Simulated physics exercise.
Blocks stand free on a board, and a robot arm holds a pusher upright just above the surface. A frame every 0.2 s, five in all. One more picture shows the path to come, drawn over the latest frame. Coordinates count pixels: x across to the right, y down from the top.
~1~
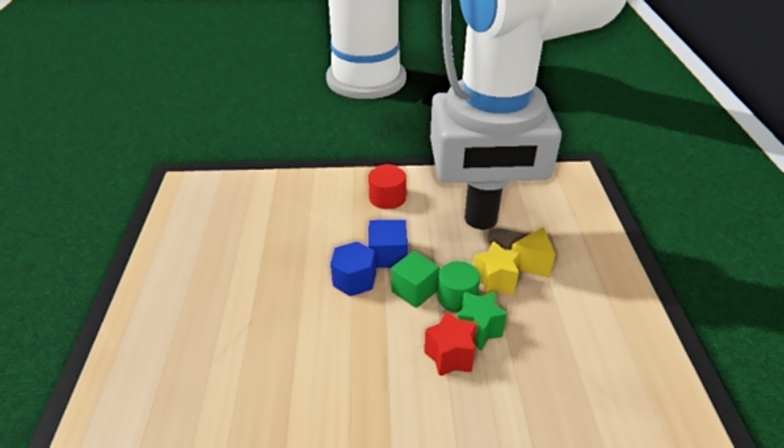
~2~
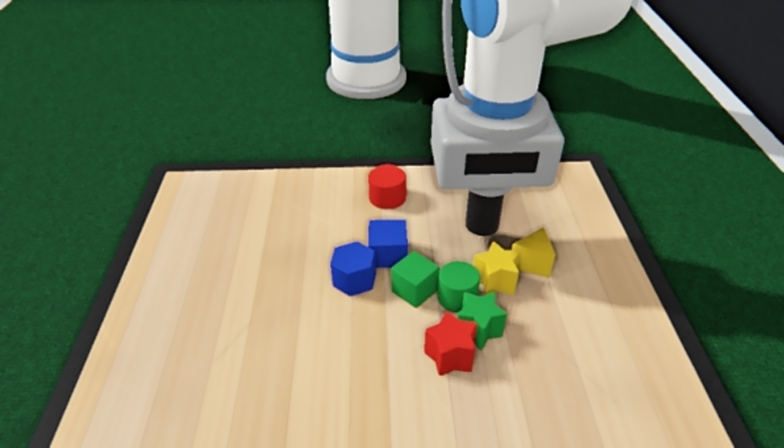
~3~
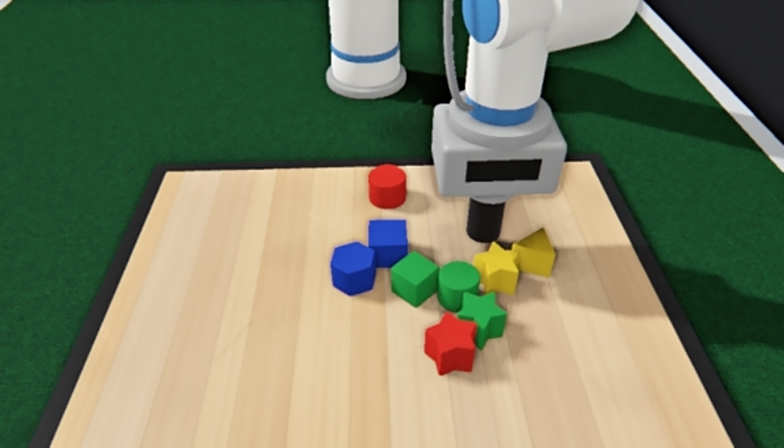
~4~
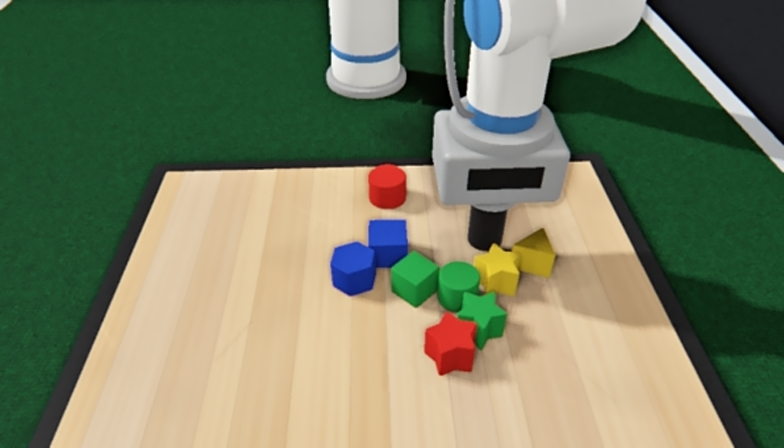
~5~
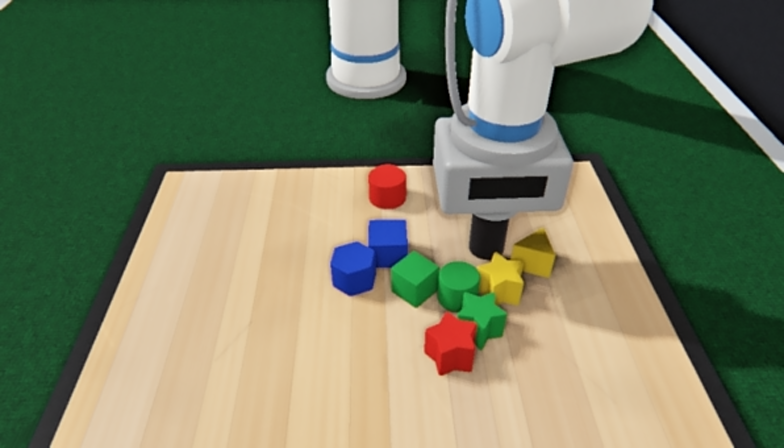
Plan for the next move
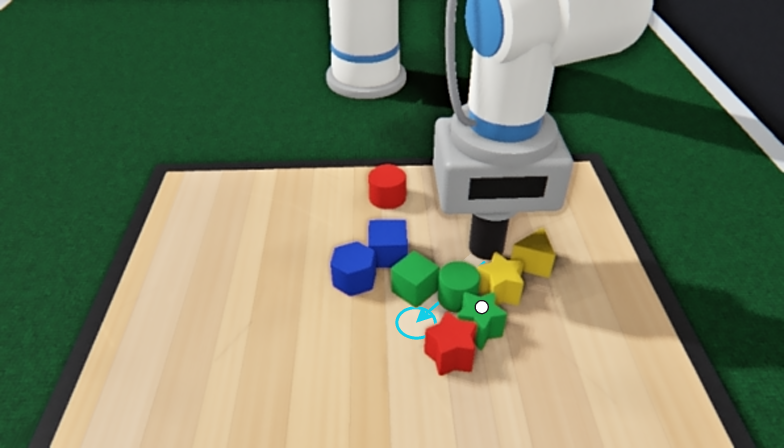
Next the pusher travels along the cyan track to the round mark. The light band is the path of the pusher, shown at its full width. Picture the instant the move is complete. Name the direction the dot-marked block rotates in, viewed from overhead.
Verdict: Counterclockwise.
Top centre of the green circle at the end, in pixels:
Its top middle will sit at (415, 333).
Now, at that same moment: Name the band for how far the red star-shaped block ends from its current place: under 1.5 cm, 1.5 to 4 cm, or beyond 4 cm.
The displacement of the red star-shaped block is 1.5-4 cm.
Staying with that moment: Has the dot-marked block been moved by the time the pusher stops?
Short answer: Yes.
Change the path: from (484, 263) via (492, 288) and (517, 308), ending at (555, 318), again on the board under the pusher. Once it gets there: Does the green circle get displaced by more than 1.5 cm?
Going by the path, no.
Path on the board, in a line from (484, 263) to (416, 323); the dot is on the green star-shaped block.
On the path given first. One third of the way, pusher (465, 267); red star-shaped block (453, 336); green circle (451, 284); green star-shaped block (482, 311), turned 20° anticlockwise; yellow star-shaped block (504, 272).
Two thirds of the way, pusher (440, 288); green square piece (400, 271), turned 35° clockwise; red star-shaped block (454, 342), turned 25° clockwise; green circle (432, 309); green star-shaped block (480, 316), turned 55° anticlockwise; yellow star-shaped block (504, 272).
At the end, pusher (417, 308); green square piece (391, 276), turned 80° clockwise; red star-shaped block (454, 351), turned 15° anticlockwise; green circle (415, 333); green star-shaped block (480, 316), turned 55° anticlockwise; yellow star-shaped block (504, 272).
